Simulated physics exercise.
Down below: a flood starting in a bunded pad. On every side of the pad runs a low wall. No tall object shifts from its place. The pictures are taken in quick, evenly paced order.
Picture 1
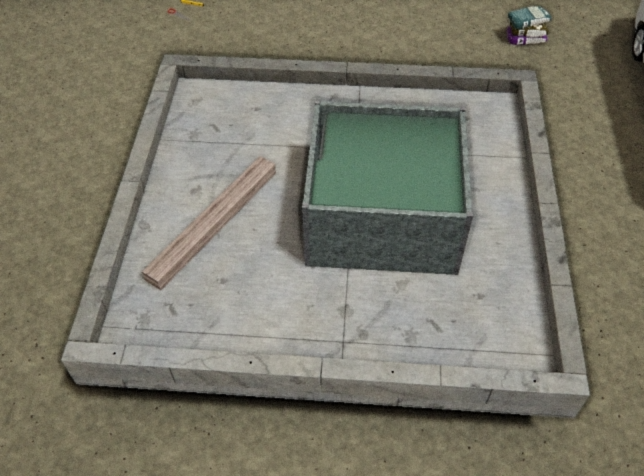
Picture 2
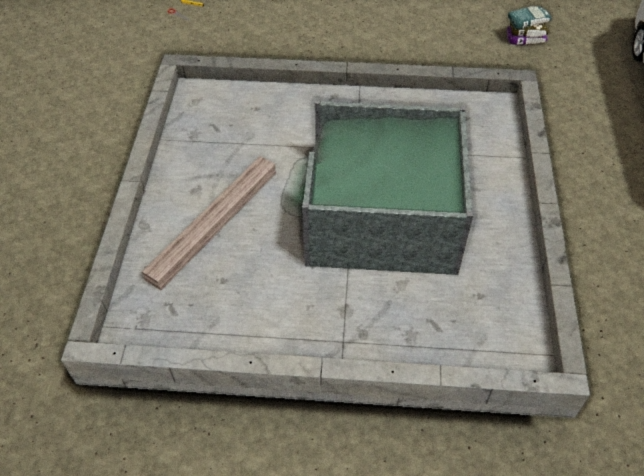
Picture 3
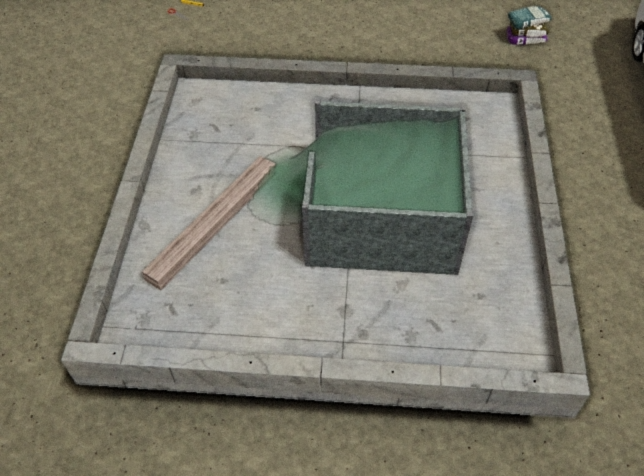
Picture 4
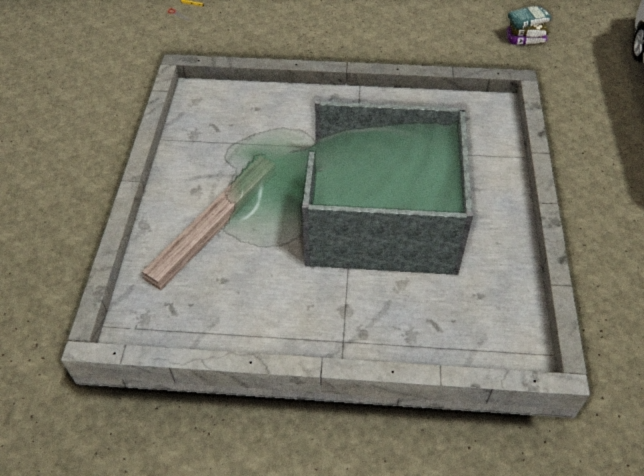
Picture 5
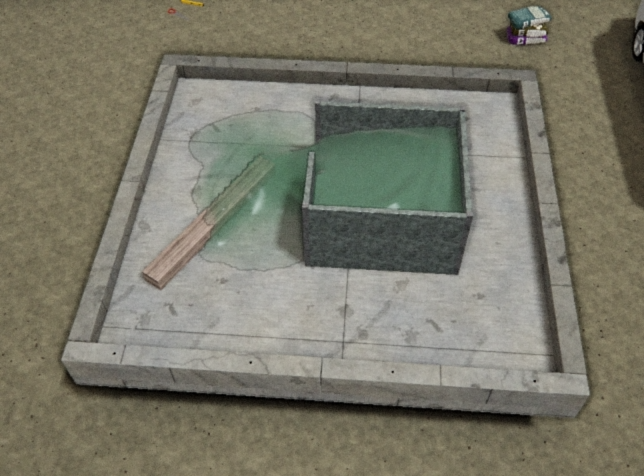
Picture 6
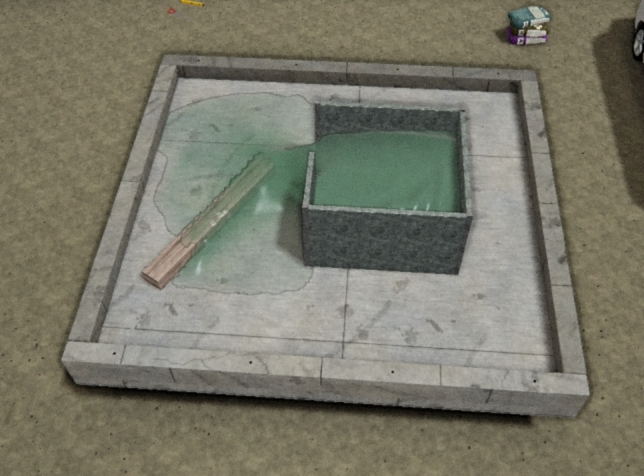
Green water pouring from a gap in an open stone tank, spreading left across a walled pad and around a wooden beam.
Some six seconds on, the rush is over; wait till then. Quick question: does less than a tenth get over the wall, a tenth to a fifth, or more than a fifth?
Less than a tenth gets over.
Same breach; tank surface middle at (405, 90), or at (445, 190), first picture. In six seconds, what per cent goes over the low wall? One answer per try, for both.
About 22 and 6 per cent.
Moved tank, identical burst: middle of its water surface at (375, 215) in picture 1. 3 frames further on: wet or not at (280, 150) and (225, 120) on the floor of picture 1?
Point 1: Inundated. Point 2: Unwetted.
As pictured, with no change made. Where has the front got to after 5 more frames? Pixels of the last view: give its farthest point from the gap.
Close to (97, 352), I think.
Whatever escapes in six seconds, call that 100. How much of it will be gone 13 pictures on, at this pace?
Near 75 in a hundred.
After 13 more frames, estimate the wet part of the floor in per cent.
Share estimate: About 55 per cent.
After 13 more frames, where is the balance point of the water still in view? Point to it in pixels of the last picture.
Near pixel (282, 204).
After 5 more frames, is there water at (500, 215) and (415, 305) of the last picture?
The first will be spared and the second spared.
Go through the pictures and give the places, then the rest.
The first frame shows still water in the open tank at (388, 160).
In the second frame, the front is at (296, 212), out from the gap at (318, 169).
In the third frame, the front is at (254, 206), out from the gap at (318, 170).
In the fourth frame, the front is at (238, 148), out from the gap at (318, 172).
In the fifth frame, water pours out at (318, 172) and has run to (202, 134).
In the sixth frame, the front is at (173, 117), out from the gap at (318, 171).
A moment on, water covers 35 % of the floor; the low wall has let 0 % over.
Next, water covers 40 % of the floor; the low wall has let 0 % over.
Then, water covers 45 % of the floor; the low wall has let 5 % over.
Later, water covers 70 % of the floor; the low wall has let 7 % over.
In the end, water covers 75 % of the floor; the low wall has let 7 % over.
